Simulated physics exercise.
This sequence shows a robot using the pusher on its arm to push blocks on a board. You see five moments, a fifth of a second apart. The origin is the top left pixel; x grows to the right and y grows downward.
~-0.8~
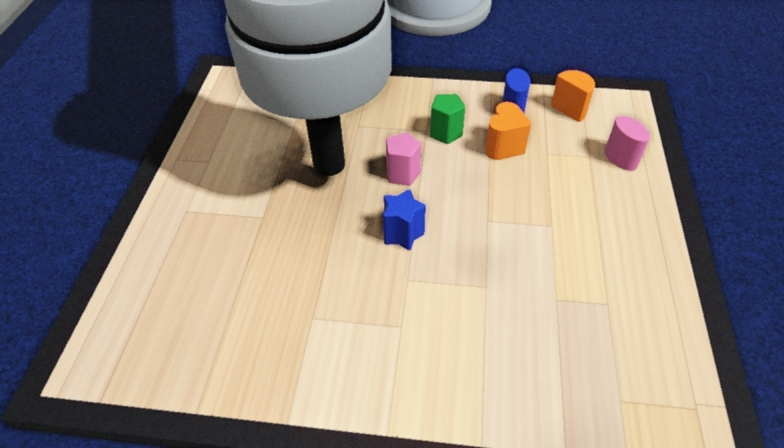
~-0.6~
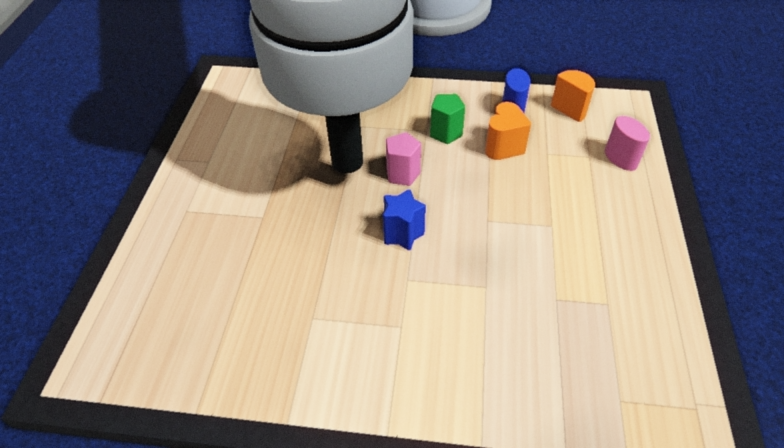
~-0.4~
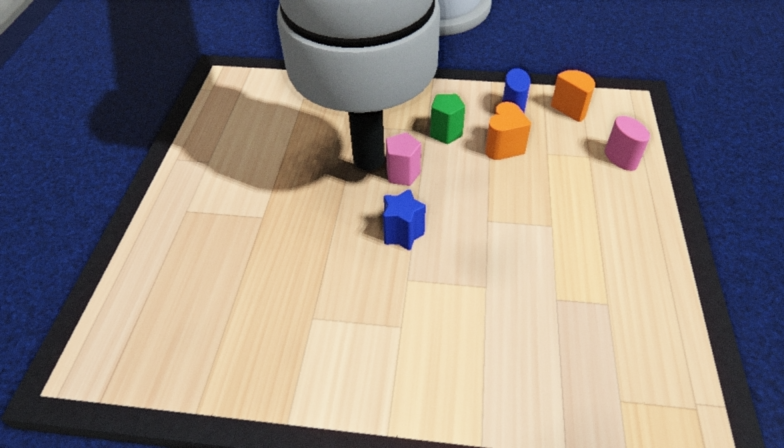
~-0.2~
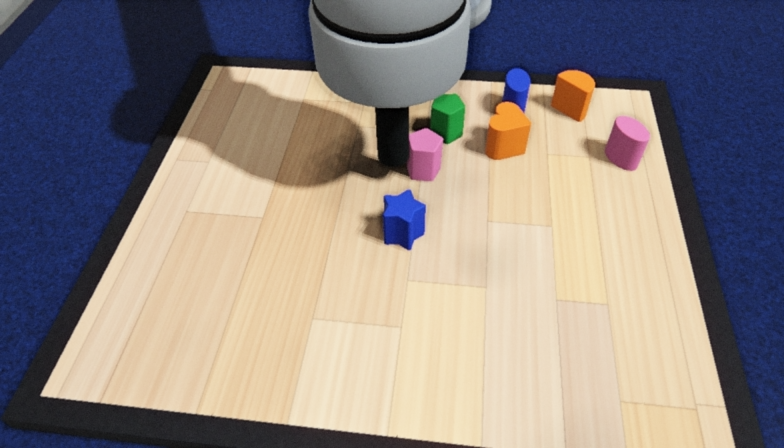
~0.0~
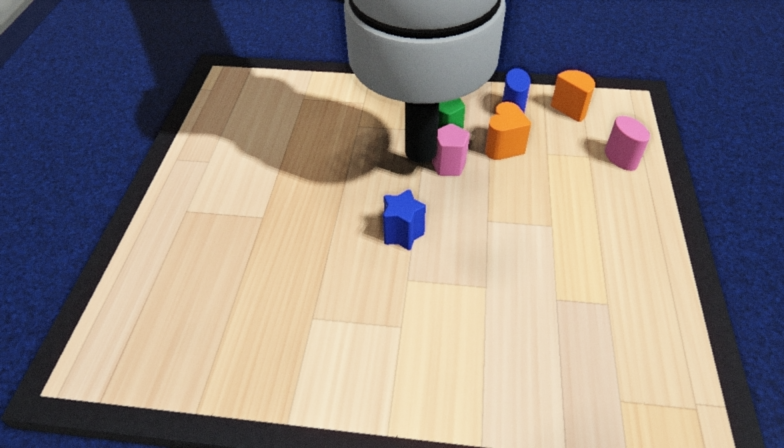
On a wooden board with a black border, a robot arm's black pusher moved right to the pink five-sided block and pushed it to the right, while the other colourful blocks stayed put.
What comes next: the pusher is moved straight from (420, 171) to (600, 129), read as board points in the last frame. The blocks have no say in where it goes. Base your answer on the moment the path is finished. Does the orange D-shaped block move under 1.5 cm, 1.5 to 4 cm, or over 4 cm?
The block shifts less than 1.5 cm.
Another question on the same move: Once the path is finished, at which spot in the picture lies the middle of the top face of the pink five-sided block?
At pixel (552, 135).
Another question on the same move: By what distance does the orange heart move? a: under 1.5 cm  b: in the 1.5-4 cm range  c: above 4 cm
(c)
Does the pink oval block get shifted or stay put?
It gets displaced.
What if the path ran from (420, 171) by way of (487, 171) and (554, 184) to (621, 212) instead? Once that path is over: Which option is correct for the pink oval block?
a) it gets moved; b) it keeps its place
It's b.
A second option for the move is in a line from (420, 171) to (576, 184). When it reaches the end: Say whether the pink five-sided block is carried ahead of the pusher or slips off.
By then it is beside or behind the pusher.
On the path given first. One third of the way, pusher at (485, 137); pink five-sided block at (520, 132), turned 60° clockwise; orange heart at (538, 116), turned 85° anticlockwise.
Two thirds of the way, pusher at (547, 122); pink five-sided block at (552, 135); orange heart at (586, 111), turned 70° anticlockwise.
At the end, pusher at (606, 110); pink five-sided block at (552, 135), turned 120° clockwise; orange heart at (642, 110); orange D-shaped block not moved; pink oval block at (655, 135), turned 40° clockwise.
